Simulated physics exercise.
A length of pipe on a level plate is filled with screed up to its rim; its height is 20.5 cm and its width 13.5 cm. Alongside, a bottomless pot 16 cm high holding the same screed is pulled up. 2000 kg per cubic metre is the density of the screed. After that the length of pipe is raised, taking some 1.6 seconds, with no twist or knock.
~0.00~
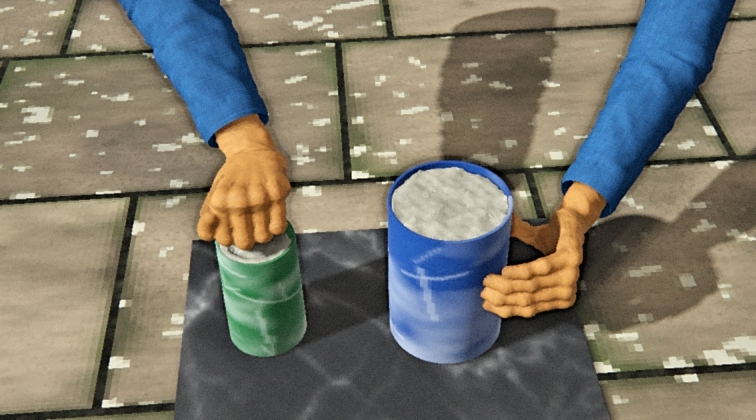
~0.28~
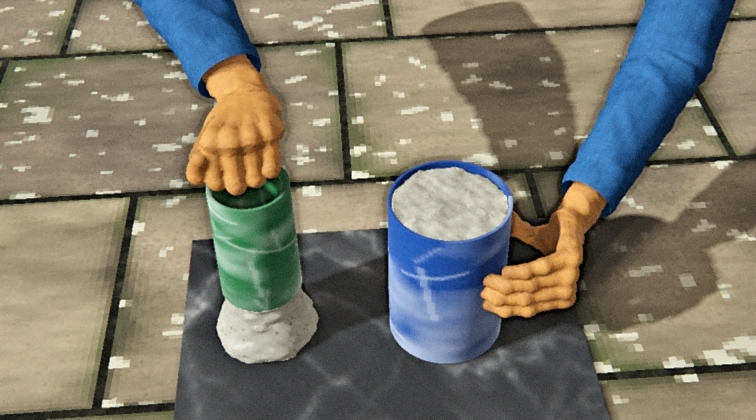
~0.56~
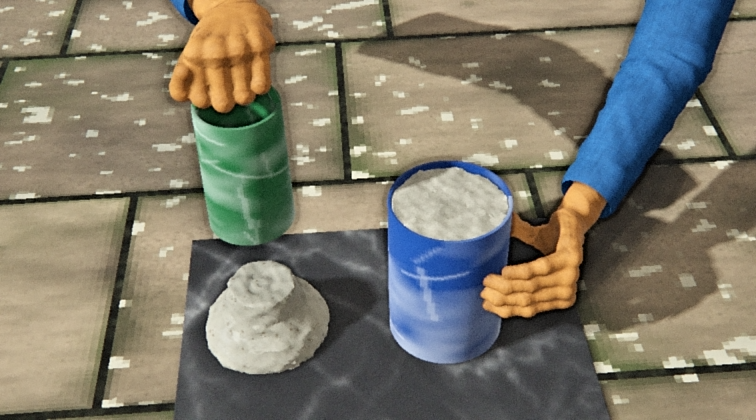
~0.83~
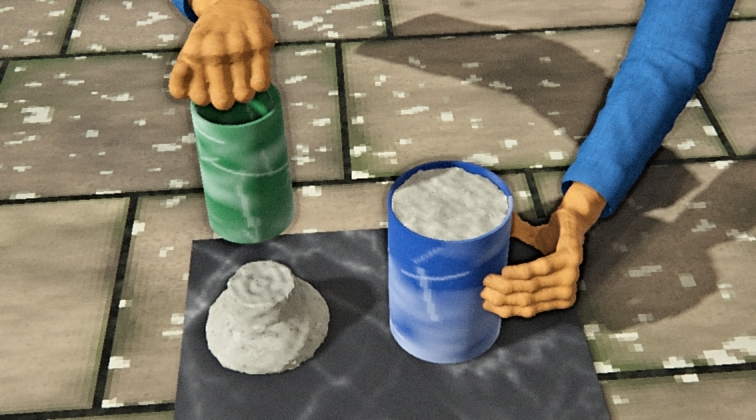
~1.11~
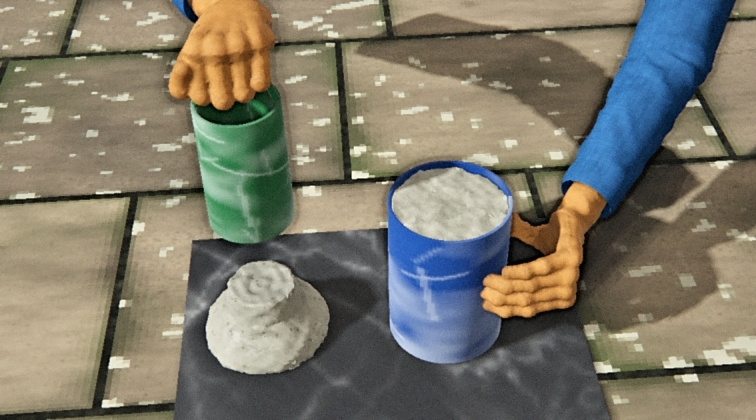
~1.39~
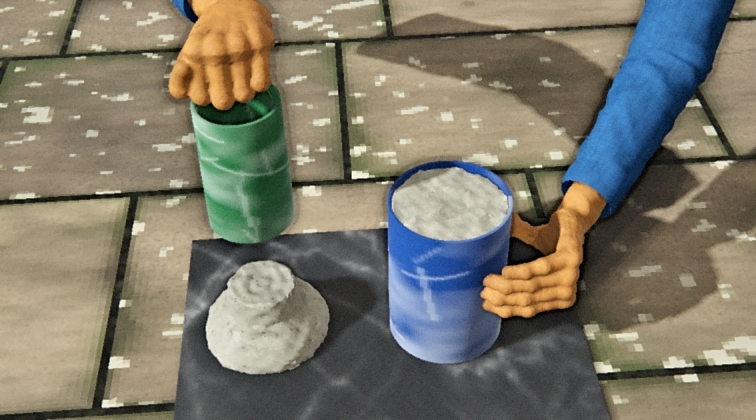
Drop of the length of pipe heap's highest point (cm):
Roughly 10 cm.
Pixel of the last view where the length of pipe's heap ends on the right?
I'd mark it at about (546, 324).
After 1.8 s, the length of pipe is up 5.0 cm; the screed has come down 1.8 cm to 19 cm and is 17 cm wide.
After 2.2 s, the length of pipe is up 13 cm; the screed has come down 10 cm to 10 cm and is 26 cm wide.
After 2.6 s, the length of pipe is up 21 cm; the screed has come down 10 cm to 10 cm and is 26 cm wide.
After 3.1 s, the length of pipe is clear; the screed has come down 10 cm to 10 cm and is 26 cm wide.
After 3.6 s, at rest, the length of pipe is clear; the screed has come down 10 cm to 10 cm and is 26 cm wide.
